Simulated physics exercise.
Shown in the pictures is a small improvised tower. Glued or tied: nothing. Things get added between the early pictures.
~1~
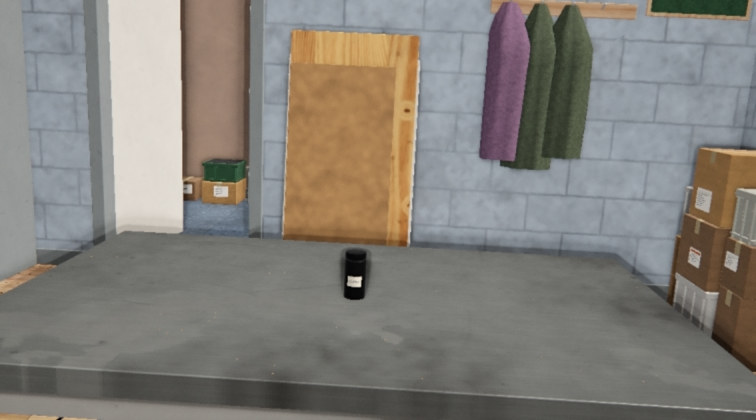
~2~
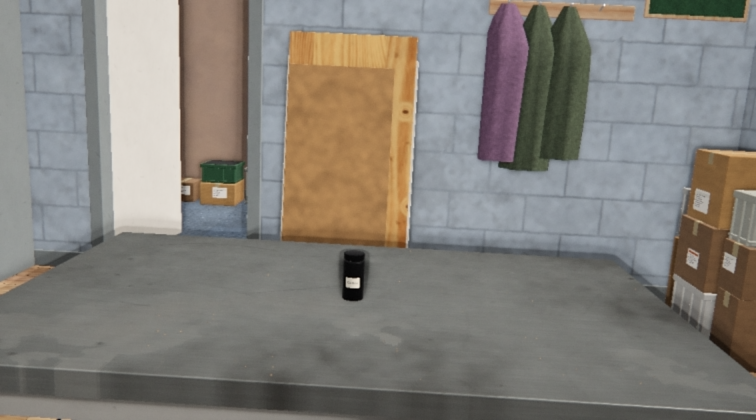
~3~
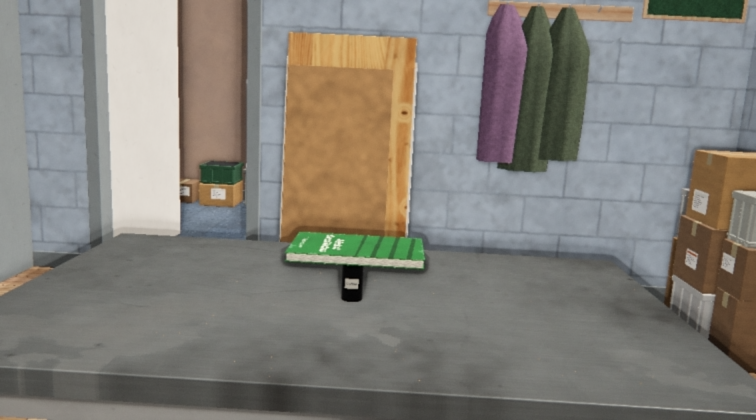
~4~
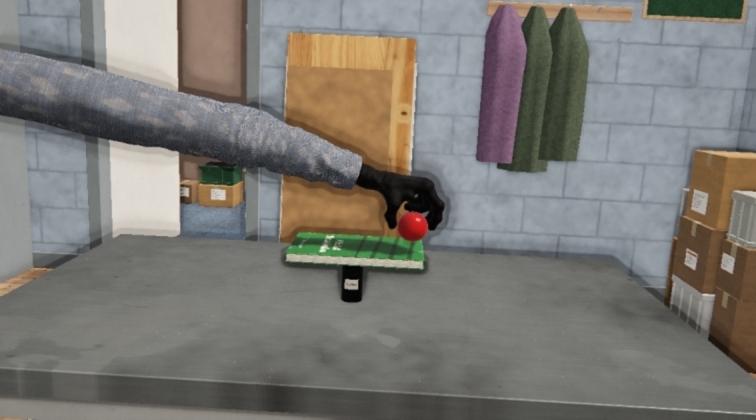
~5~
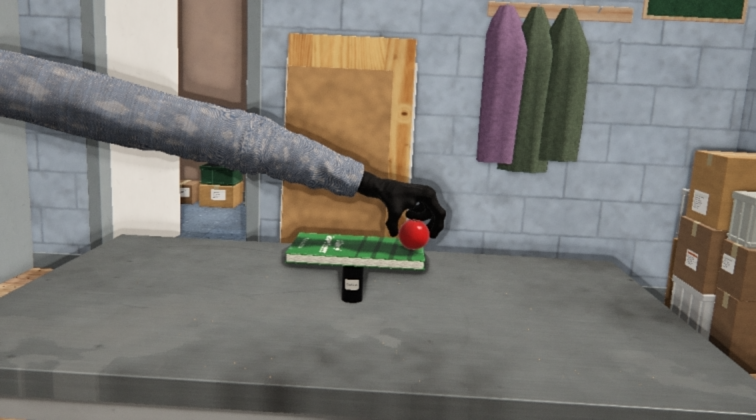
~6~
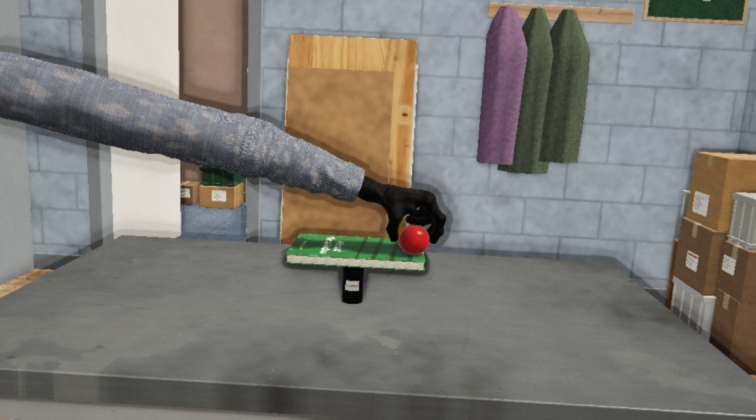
A green book appeared flat on top of a small black shaker on a gray table, then a gray-sleeved arm with a black hand lowered a red tomato onto the book's right end, still holding it.
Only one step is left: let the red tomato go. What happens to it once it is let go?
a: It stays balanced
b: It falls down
b.
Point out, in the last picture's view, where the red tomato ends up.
Around (445, 300).
Then, 0.40 s on from there, red tomato now fallen; green book turned 25° from how it was put.
Then, 0.50 s on from there, green book turned 42° from how it was put.
Then, 0.60 s on from there, green book turned 48° from how it was put.
Then, 1.10 s on from there, green book turned 37° from how it was put.
In the end, fallen, red tomato; toppled in the stack, green book; black shaker unmoved. At the end, from the last picture's camera, red tomato near (445, 300). The stack comes apart.
